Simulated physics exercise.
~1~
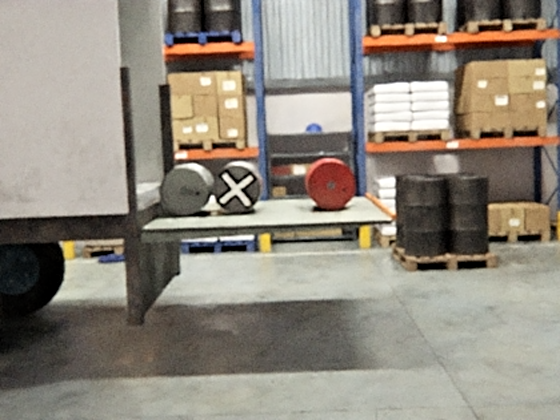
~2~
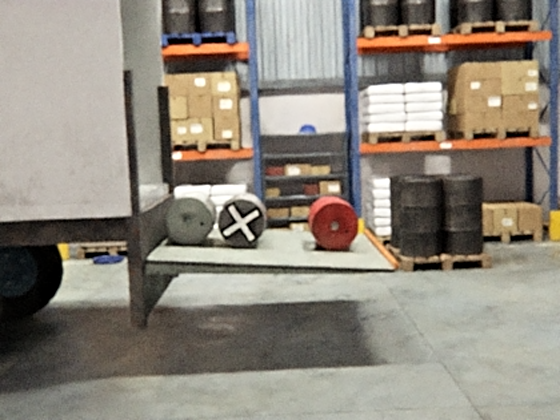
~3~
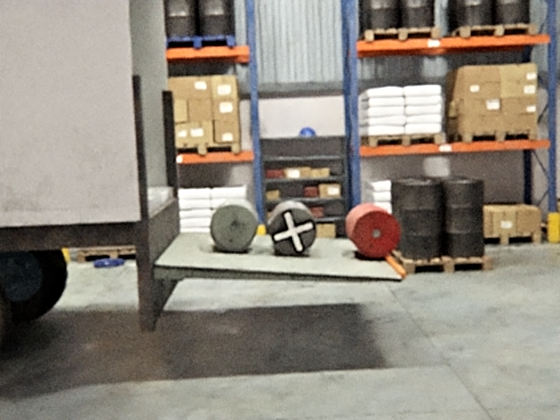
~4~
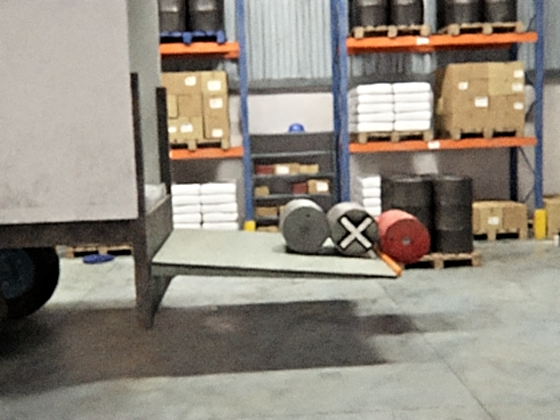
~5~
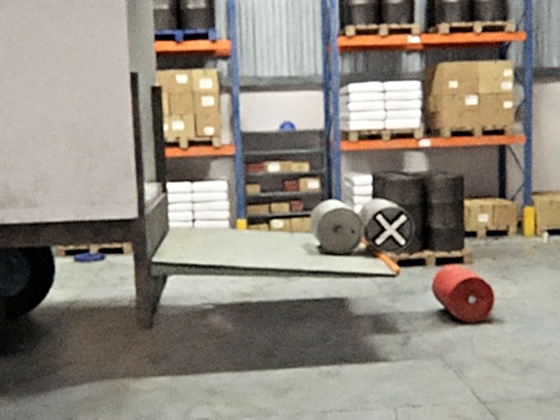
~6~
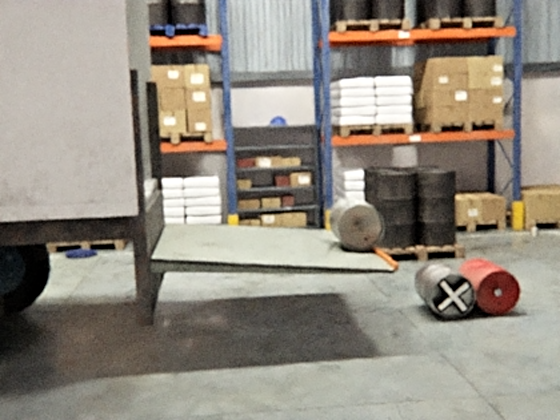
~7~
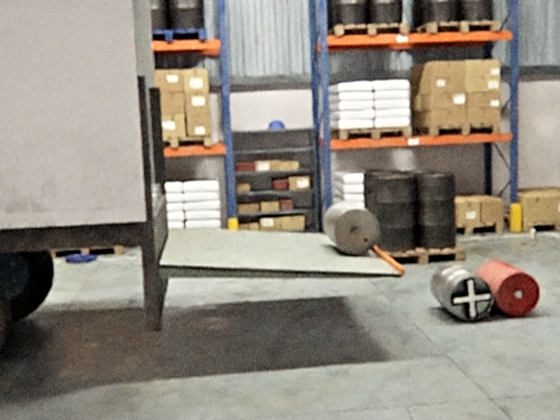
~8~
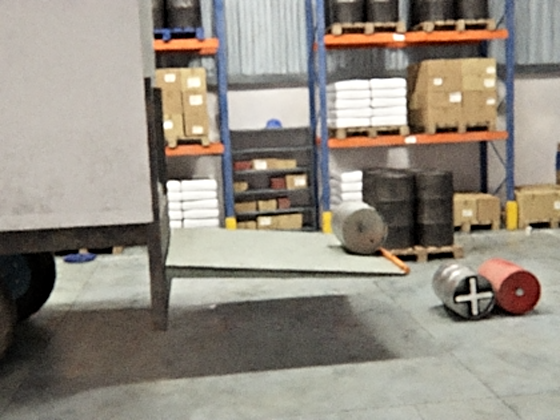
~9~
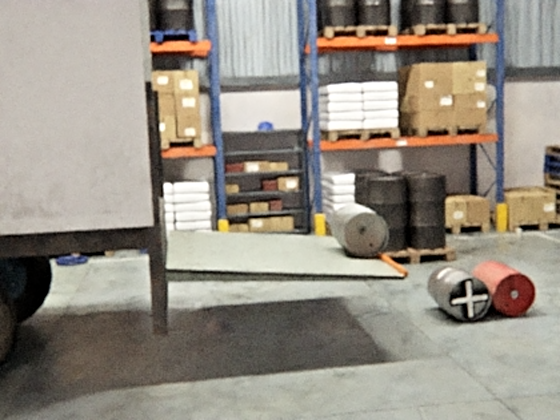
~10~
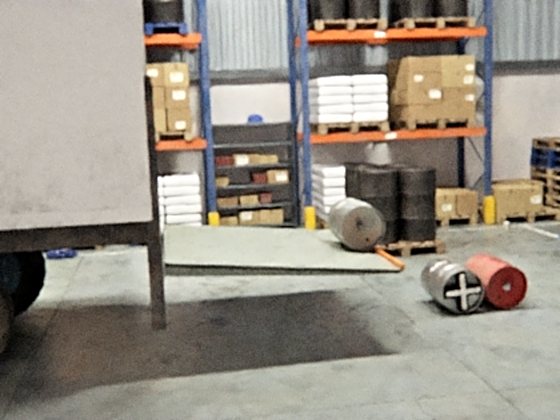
In a warehouse, three kegs rolling down a lorry's tilting lift, red and cross-marked ones dropping off, grey one staying at the edge.
